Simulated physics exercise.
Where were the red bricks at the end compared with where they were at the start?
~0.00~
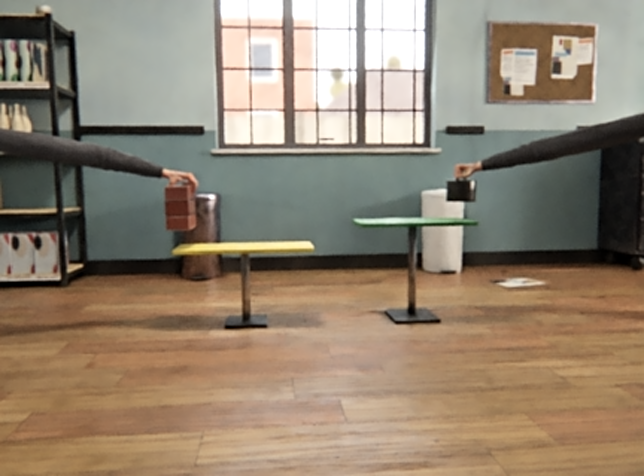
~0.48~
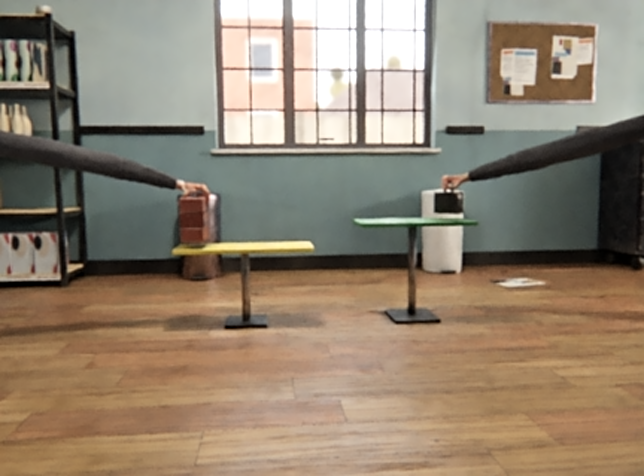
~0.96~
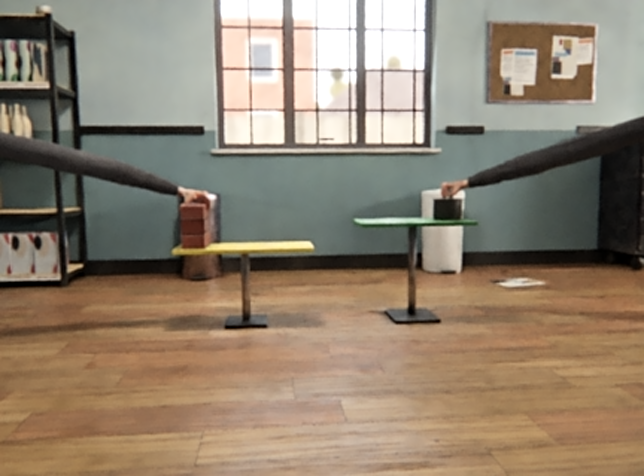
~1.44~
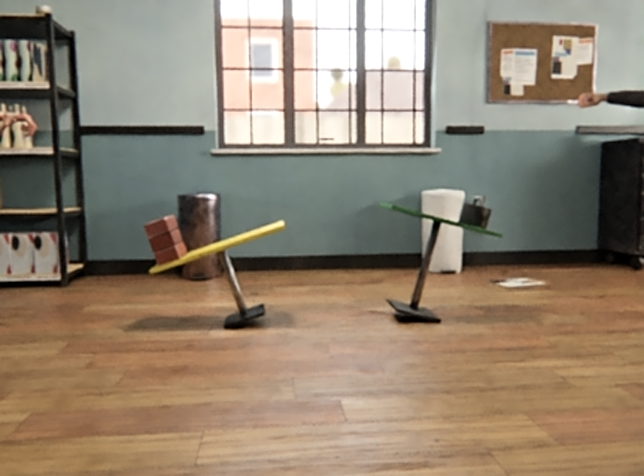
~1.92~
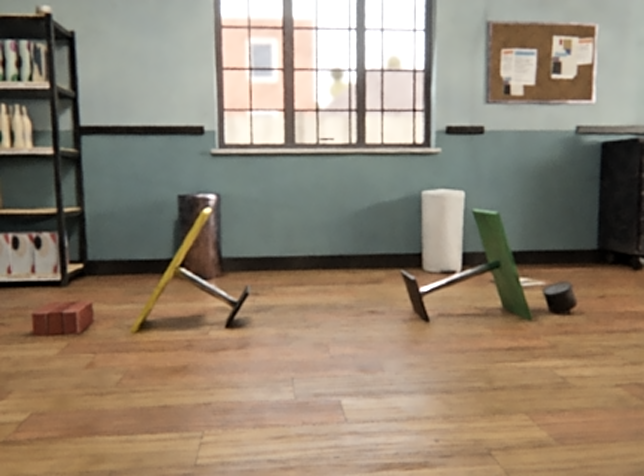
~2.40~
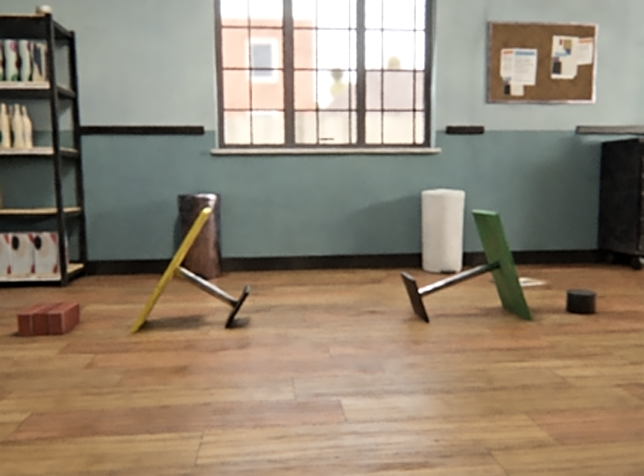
At the start the red bricks were held up by a hand above the left end of the yellow table. By the end they were lying on the floor, farther to the left of the tipped table.
